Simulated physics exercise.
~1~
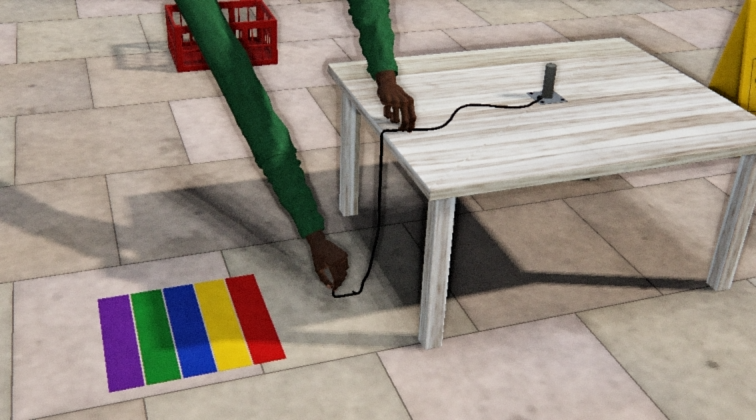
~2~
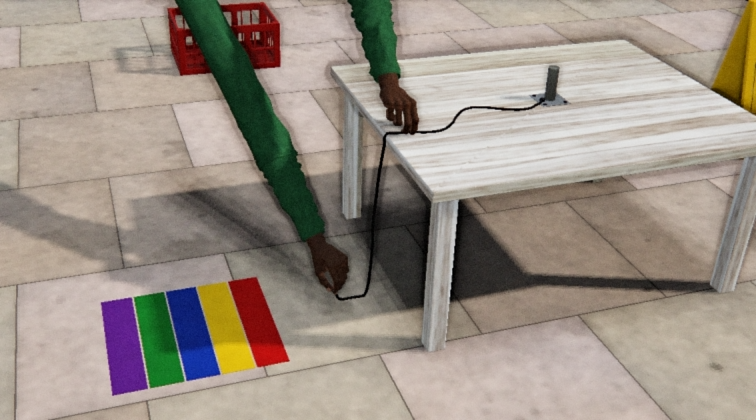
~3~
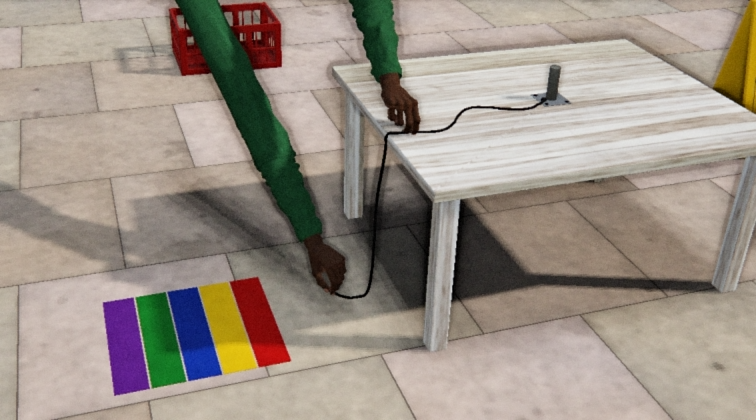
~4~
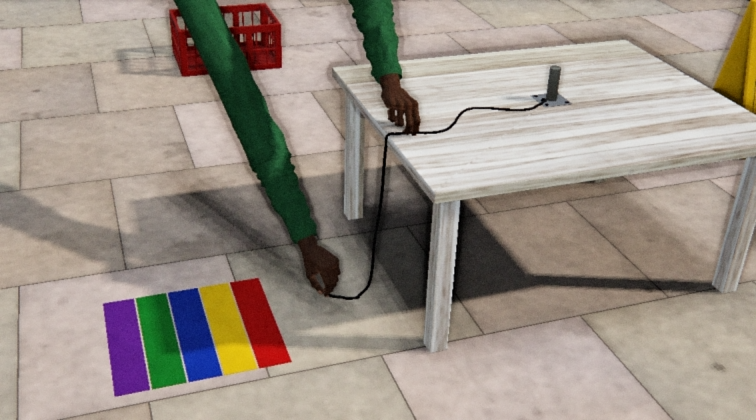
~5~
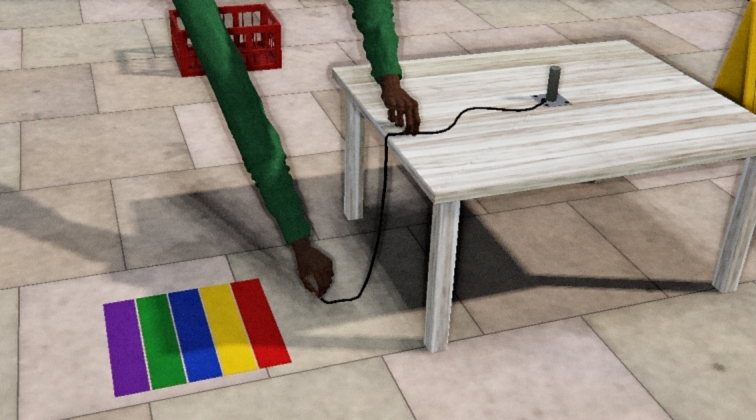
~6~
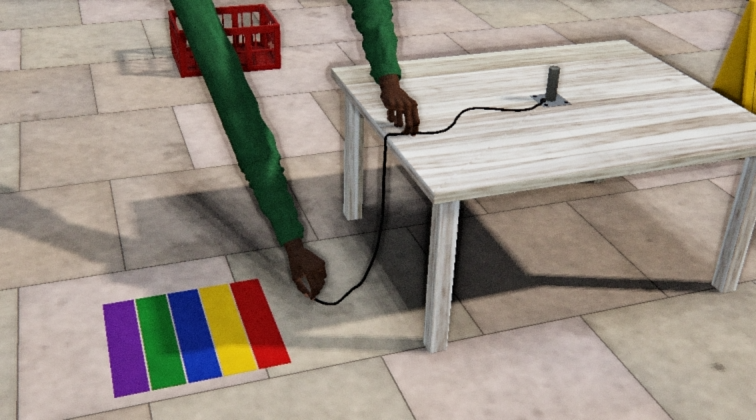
A hand in a green sleeve drawing the end of a black lead slightly left across paving beside a pale wooden table.
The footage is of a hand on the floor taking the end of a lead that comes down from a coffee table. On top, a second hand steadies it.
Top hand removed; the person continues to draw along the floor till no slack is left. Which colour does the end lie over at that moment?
It lies over blue.
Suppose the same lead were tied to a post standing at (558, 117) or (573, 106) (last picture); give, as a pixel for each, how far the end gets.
Approx. (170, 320); approx. (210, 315).
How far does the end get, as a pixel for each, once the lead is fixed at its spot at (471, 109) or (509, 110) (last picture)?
Respectively, (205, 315) and (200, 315).
Early on, end near (262, 304); over red.
Midway, end near (219, 312); over yellow.
At the end of the slack, end near (192, 317); over blue. It halts on the blue strip.
